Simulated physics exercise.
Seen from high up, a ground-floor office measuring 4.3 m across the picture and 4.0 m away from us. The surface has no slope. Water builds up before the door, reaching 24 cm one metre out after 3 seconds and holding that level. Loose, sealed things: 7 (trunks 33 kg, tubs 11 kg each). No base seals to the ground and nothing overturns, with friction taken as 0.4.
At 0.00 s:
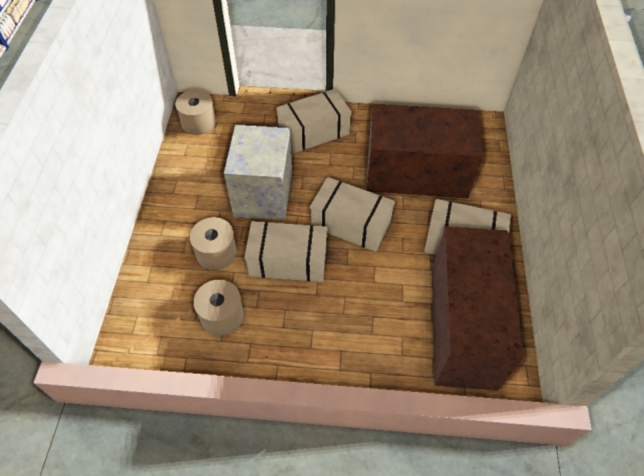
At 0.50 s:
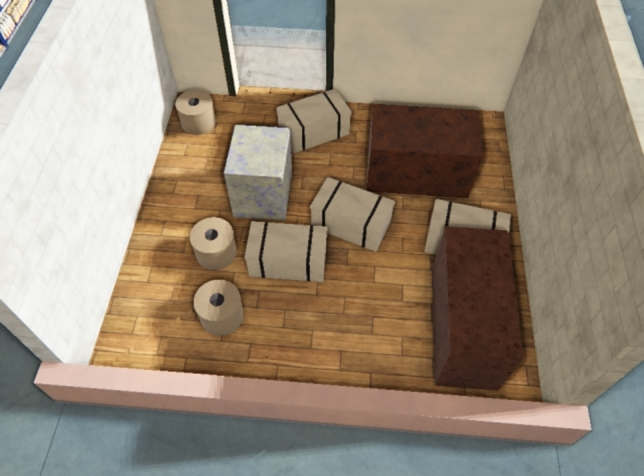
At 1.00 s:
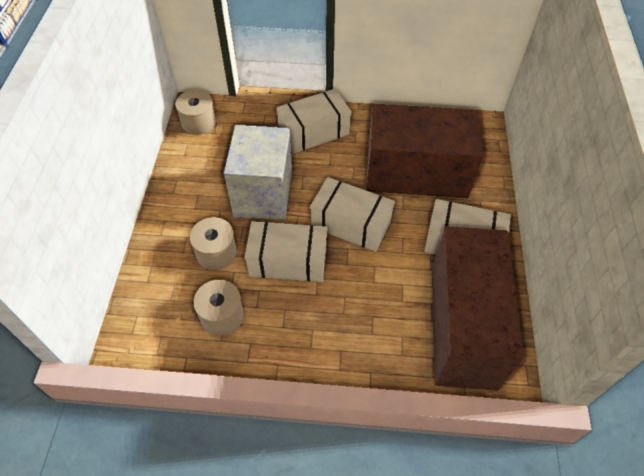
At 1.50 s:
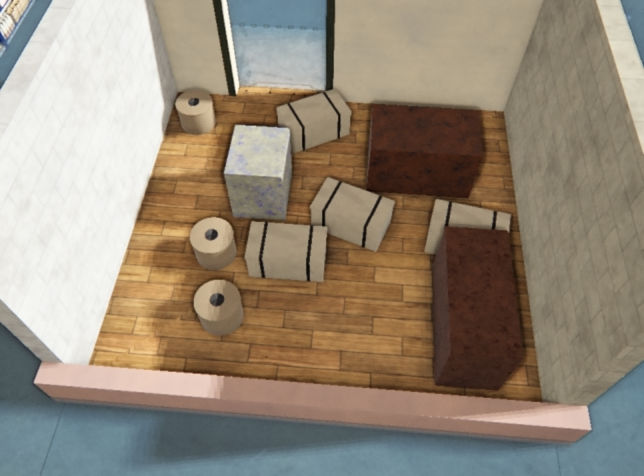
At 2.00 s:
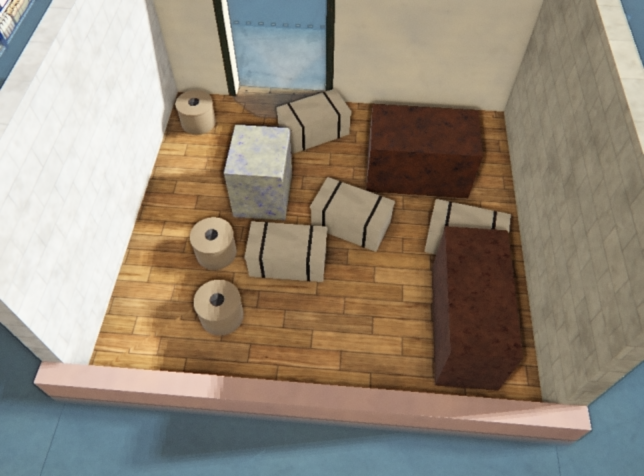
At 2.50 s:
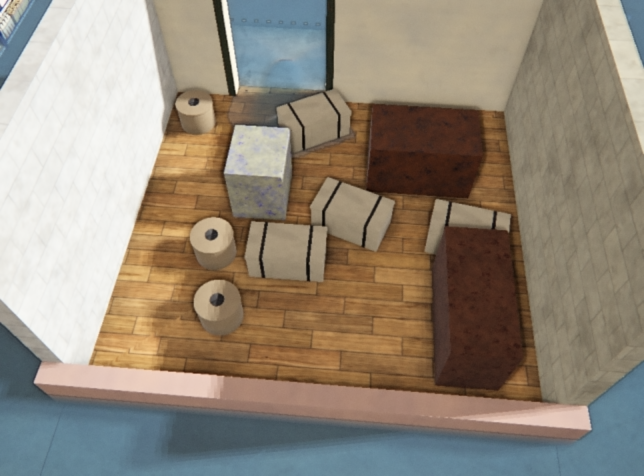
Water rises outside a small wood-floored room seen from above, turning the grey ground around its walls blue and gradually covering the paving beyond the open doorway. A thin sheet then creeps over the threshold onto the floor near the back, while the boxes, rolls and dark red blocks stay still.
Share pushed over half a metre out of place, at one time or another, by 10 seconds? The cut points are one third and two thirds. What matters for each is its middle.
It falls between one third and two thirds.
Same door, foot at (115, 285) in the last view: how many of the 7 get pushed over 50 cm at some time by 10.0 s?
That gives 4 of them.
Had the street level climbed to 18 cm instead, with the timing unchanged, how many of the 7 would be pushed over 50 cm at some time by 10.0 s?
Then the count would be 1.
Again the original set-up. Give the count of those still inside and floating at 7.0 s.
I'd say 2 of them.
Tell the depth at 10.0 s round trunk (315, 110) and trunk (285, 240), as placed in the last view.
Close to 9 and 12 centimetres.
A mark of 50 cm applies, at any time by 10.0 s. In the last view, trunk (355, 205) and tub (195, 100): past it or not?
In turn: Under, under.
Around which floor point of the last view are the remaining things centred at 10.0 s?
Somewhere near (335, 255).
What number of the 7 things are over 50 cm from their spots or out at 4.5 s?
I make it 1.
After 3.5 s 0 of 7 are over 50 cm from their spots; 0 afloat.
After 4.5 s 1 of 7 are over 50 cm from their spots; 0 afloat.
After 7.0 s 1 of 7 are over 50 cm from their spots; 2 afloat.
After 10.0 s 4 of 7 are over 50 cm from their spots, and 4 have been at some point; 5 afloat.
